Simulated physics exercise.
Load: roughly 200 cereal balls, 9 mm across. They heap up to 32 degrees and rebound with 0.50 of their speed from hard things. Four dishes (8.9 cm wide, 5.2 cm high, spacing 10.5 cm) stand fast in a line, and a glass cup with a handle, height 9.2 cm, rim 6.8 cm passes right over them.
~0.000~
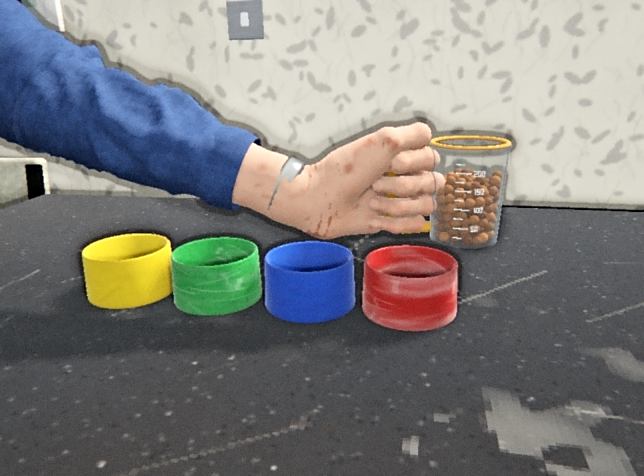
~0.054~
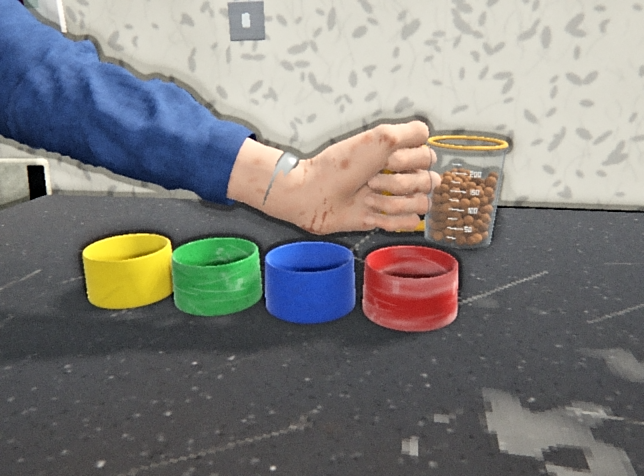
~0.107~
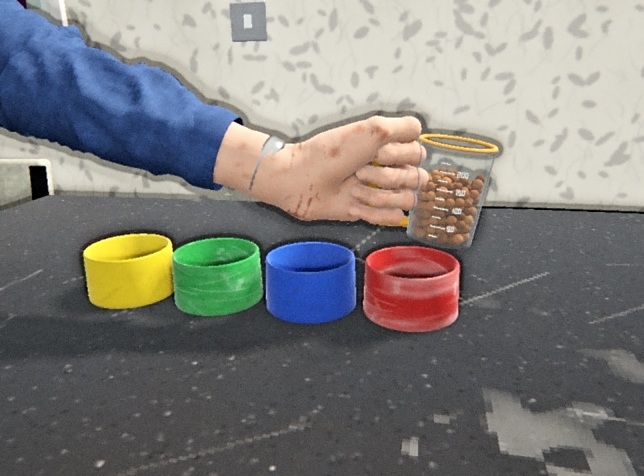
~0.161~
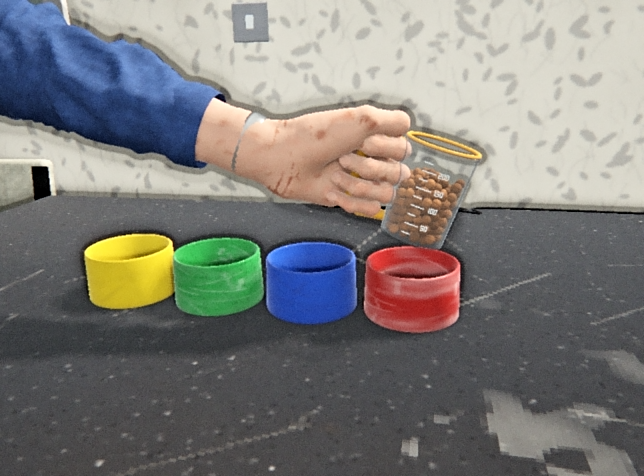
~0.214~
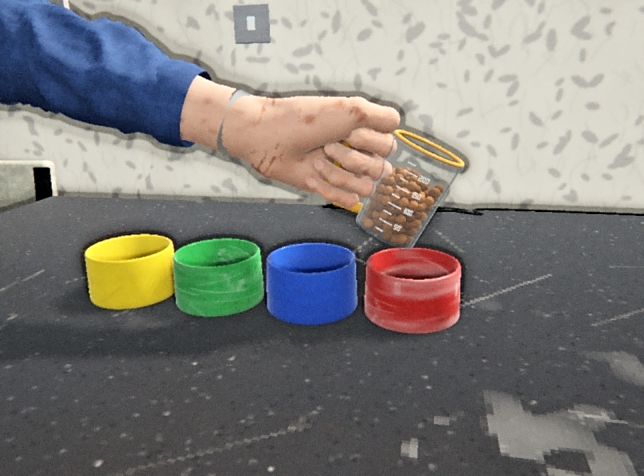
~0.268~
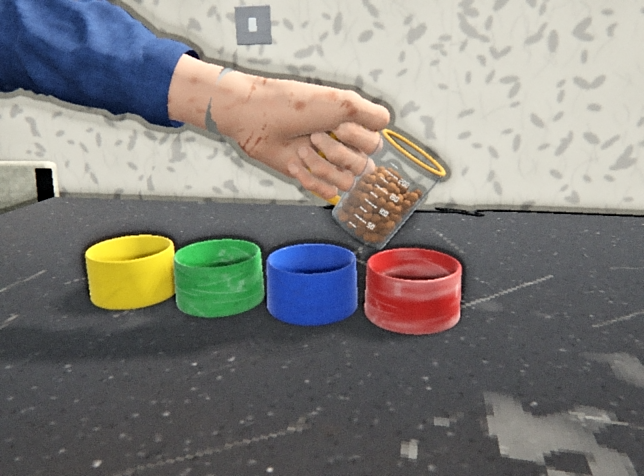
The video shows a hand in a blue sleeve holding a clear cup of small brown balls behind a row of yellow, green, blue and red dishes, moving it a short way left while tilting it to the right.
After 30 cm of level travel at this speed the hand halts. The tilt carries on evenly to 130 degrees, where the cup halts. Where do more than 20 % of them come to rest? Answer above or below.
Red below, blue below, green above, yellow below, counter below.
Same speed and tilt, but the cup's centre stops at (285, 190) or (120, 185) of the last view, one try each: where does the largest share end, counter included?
The winner: Blue, then green.
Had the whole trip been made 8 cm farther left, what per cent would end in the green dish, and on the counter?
Then: Green 0; counter 10.
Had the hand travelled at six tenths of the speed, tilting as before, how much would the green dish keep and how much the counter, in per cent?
Then: Green 0, counter 10.
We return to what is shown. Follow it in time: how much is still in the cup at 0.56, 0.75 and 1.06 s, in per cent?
In turn: 100, 95, 25.
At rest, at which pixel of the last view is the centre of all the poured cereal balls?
Around (225, 279).
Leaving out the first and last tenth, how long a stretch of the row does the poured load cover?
Roughly 5 cm.
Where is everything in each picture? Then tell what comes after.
The first frame shows cup at (466, 192), tilt 0 degrees, lip at (509, 143), moved 0.0 cm; middle of the pieces at (464, 211); red dish at (410, 262); blue dish at (309, 257); green dish at (215, 252); yellow dish at (127, 247).
The second frame shows cup at (462, 192), tilt 2 degrees, lip at (506, 145), moved 0.5 cm; middle of the pieces at (459, 211).
The third frame shows cup at (448, 192), tilt 8 degrees, lip at (496, 149), moved 1.8 cm; middle of the pieces at (443, 211).
The fourth frame shows cup at (427, 192), tilt 17 degrees, lip at (480, 156), moved 3.8 cm; middle of the pieces at (419, 210).
The fifth frame shows cup at (406, 192), tilt 25 degrees, lip at (462, 165), moved 5.9 cm; middle of the pieces at (396, 208).
The sixth frame shows cup at (385, 192), tilt 34 degrees, lip at (443, 174), moved 7.9 cm; middle of the pieces at (373, 207); red dish at (413, 264); blue dish at (311, 259); green dish at (217, 253); yellow dish at (130, 249). Its pace works out near 165 degrees a second; the hand travels 38 cm a second.
After 0.56 s, tilt 83 degrees; cup holds 100 %.
Then, at 0.75 s, tilt 114 degrees; cup holds 95 %.
After 1.06 s, tilt 130 degrees; cup holds 25 %, green 75 %.
In the end, at 1.7 s, red 0 %, blue 0 %, green 100 %, yellow 0 %, counter 0 %.
